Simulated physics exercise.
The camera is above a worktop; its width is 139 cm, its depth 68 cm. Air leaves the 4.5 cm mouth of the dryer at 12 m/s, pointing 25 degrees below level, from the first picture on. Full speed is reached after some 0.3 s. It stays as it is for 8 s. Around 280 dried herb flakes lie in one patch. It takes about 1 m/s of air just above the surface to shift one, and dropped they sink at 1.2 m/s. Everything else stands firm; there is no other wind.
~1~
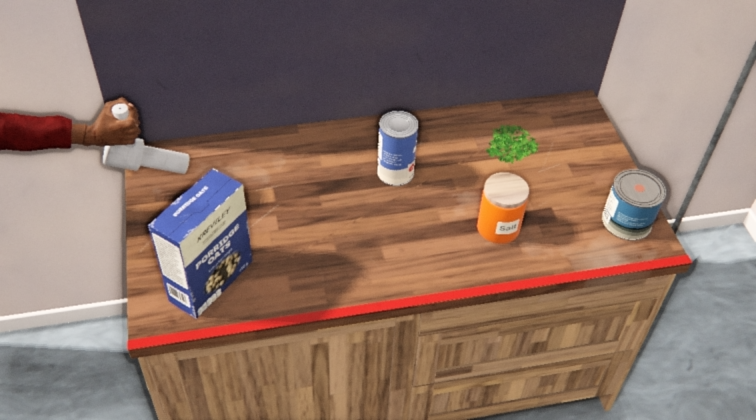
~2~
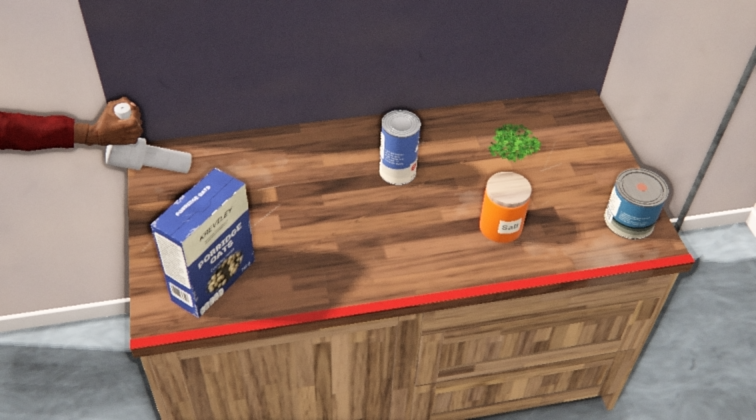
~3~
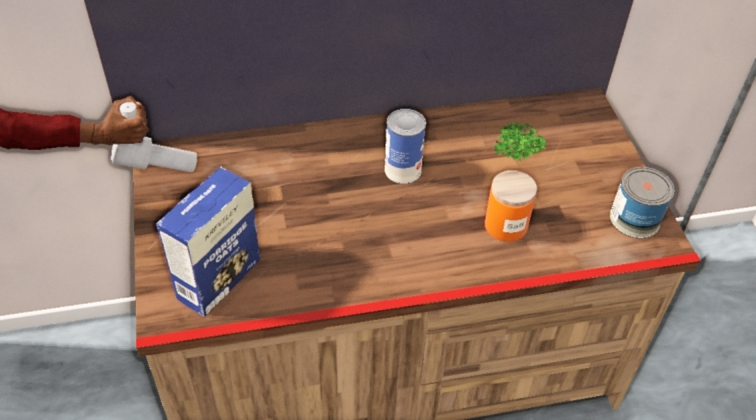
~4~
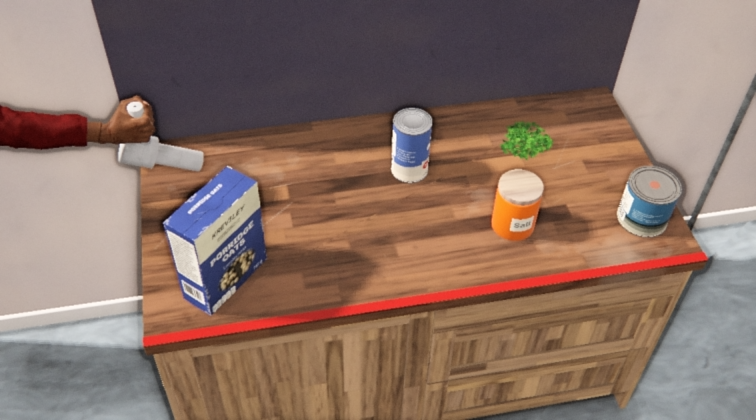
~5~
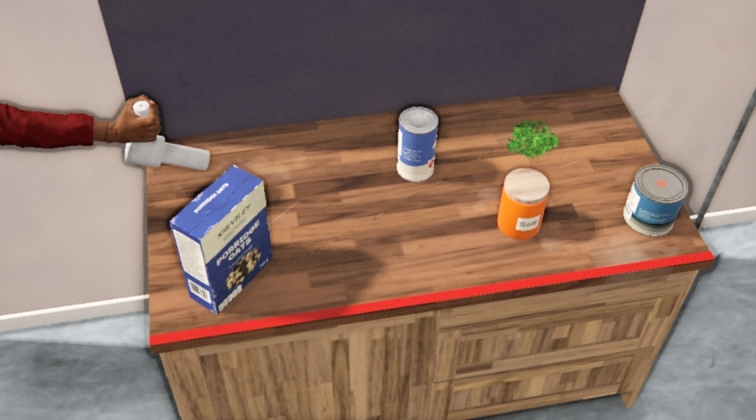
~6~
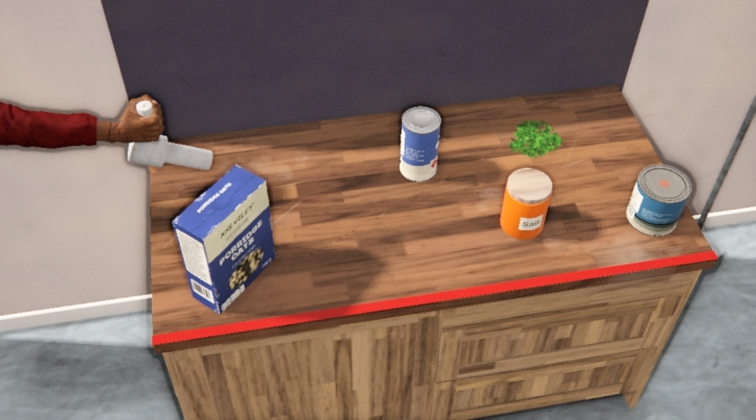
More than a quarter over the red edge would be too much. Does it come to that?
As for a quarter going over the red edge: No.
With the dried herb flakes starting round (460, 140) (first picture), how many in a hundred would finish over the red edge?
It would be near 0 %.
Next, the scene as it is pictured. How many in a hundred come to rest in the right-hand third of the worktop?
Some 70 per cent.
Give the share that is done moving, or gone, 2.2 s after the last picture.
Some 30 per cent.
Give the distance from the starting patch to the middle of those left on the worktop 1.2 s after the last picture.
Roughly 0 cm.
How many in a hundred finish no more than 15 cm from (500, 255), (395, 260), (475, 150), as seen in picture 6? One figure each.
In turn about 0 %, 0 %, 15 %.
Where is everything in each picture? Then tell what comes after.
In the first frame, the middle of the dried herb flakes is near (511, 145), none has stirred yet and the mouth of the dryer is at (186, 164).
In the second frame, the middle of the dried herb flakes is near (515, 143), none has stirred yet and the red edge is centred on (428, 303).
In the third frame, the middle of the dried herb flakes is near (521, 142), none has stirred yet, the top of a jar is at (515, 186) and the top of a tin is at (406, 122).
In the fourth frame, the middle of the dried herb flakes is near (527, 141) and none has stirred yet.
In the fifth frame, the middle of the dried herb flakes is near (534, 140) and none has stirred yet.
In the sixth frame, the middle of the dried herb flakes is near (536, 140) and none has stirred yet.
Then, 1.2 s after the last picture, 0 % are over the red edge; the middle of those still in play is near (541, 141); 13 % have settled or left.
Then, 2.2 s after the last picture, 0 % are over the red edge; the middle of those still in play is near (542, 143); 31 % have settled or left.
Then, 4.1 s after the last picture, 0 % are over the red edge; the middle of those still in play is near (542, 145); 42 % have settled or left.
Then, 7.7 s after the last picture, at the end, 0 % are over the red edge; the middle of those still in play is near (545, 144).
